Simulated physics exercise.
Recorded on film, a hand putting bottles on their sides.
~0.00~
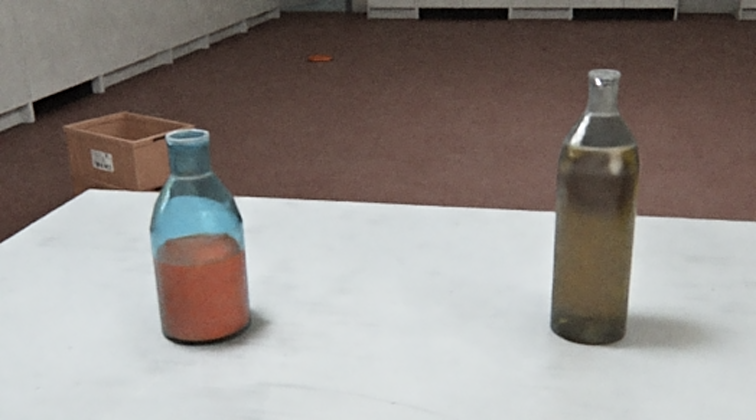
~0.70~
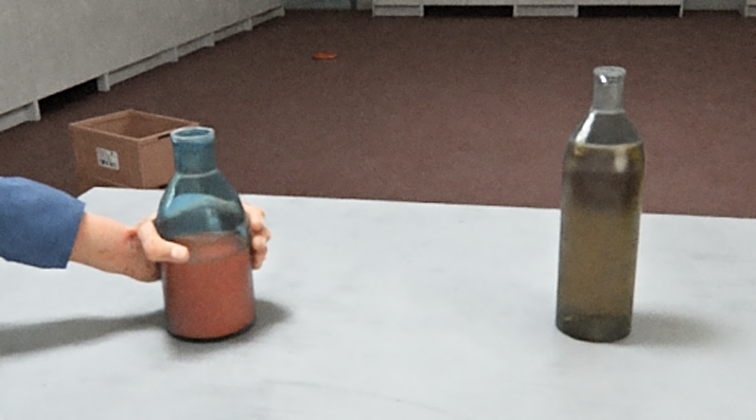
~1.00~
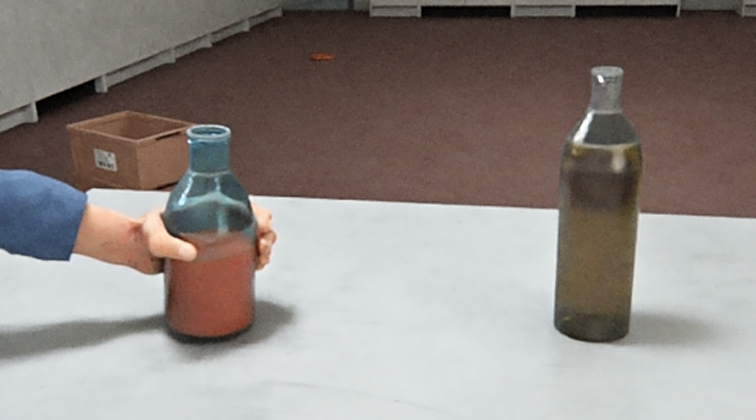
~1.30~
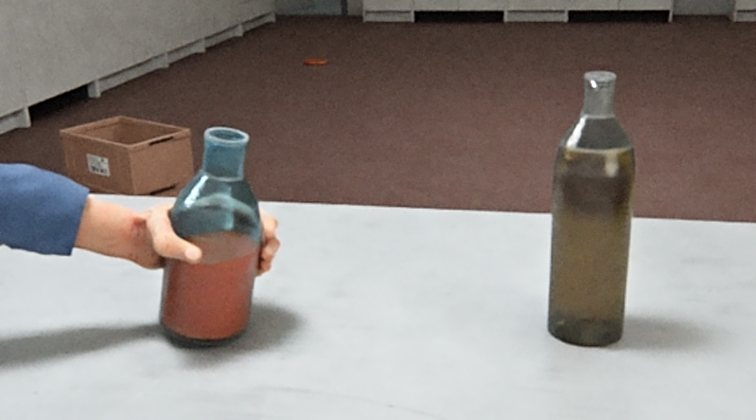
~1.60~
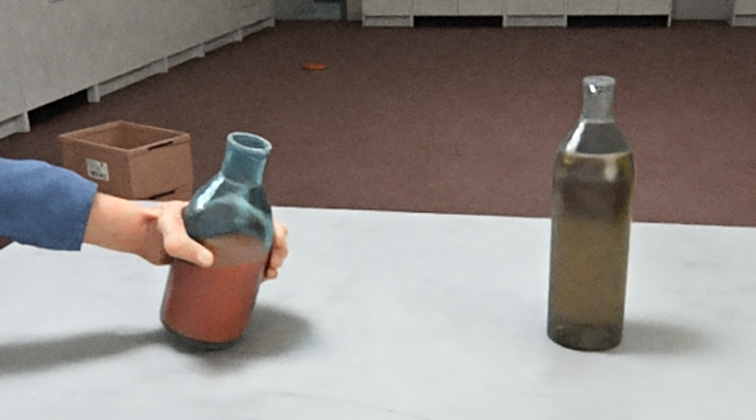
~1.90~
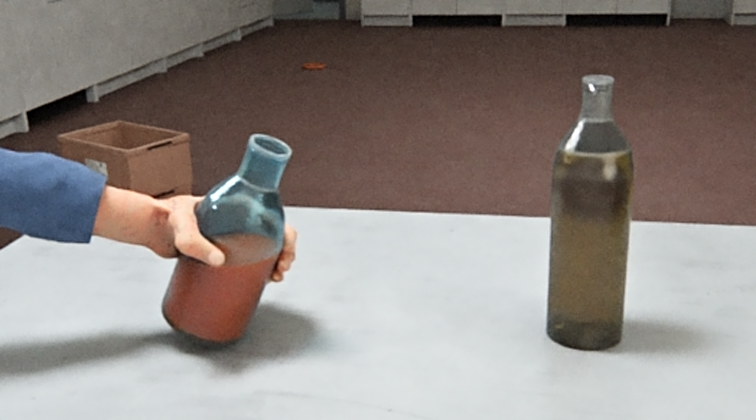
A hand in a blue sleeve reached in from the left, gripped the bluish bottle of red liquid and leaned it to the right, while the taller bottle on the right stayed upright.
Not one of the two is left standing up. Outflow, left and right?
Outflow - left: Some, right: Some.
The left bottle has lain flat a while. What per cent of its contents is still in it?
Roughly 45 in a hundred is kept.
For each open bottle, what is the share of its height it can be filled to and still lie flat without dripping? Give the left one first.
The first comes to close to 18 in a hundred, the second to 26.
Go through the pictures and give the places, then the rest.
In the first frame, both stand upright; left bottle (198, 230) about a third full, open; right bottle (596, 204) about three quarters full, open.
In the second frame, a hand takes the left bottle; left bottle about a third full, surface at (205, 247); right bottle about three quarters full, surface at (606, 138).
In the third frame, the left bottle leans; left bottle (209, 226) about a third full; right bottle (599, 201) about three quarters full.
In the fourth frame, the left bottle leans; left bottle about a third full, surface at (214, 247); right bottle about three quarters full, surface at (597, 142).
In the fifth frame, the left bottle leans; left bottle (227, 233) about a third full; right bottle (592, 210) about three quarters full.
In the sixth frame, the left bottle leans; left bottle (237, 232) tipped 25°, open; right bottle about three quarters full, surface at (595, 146), open.
By 2.6 s, the left bottle is nearly down; left bottle, dry at the neck.
By 3.6 s, the left bottle lies flat; left bottle, some has come out.
By 6.5 s, both lie flat; left bottle, some has come out; right bottle, some has come out.
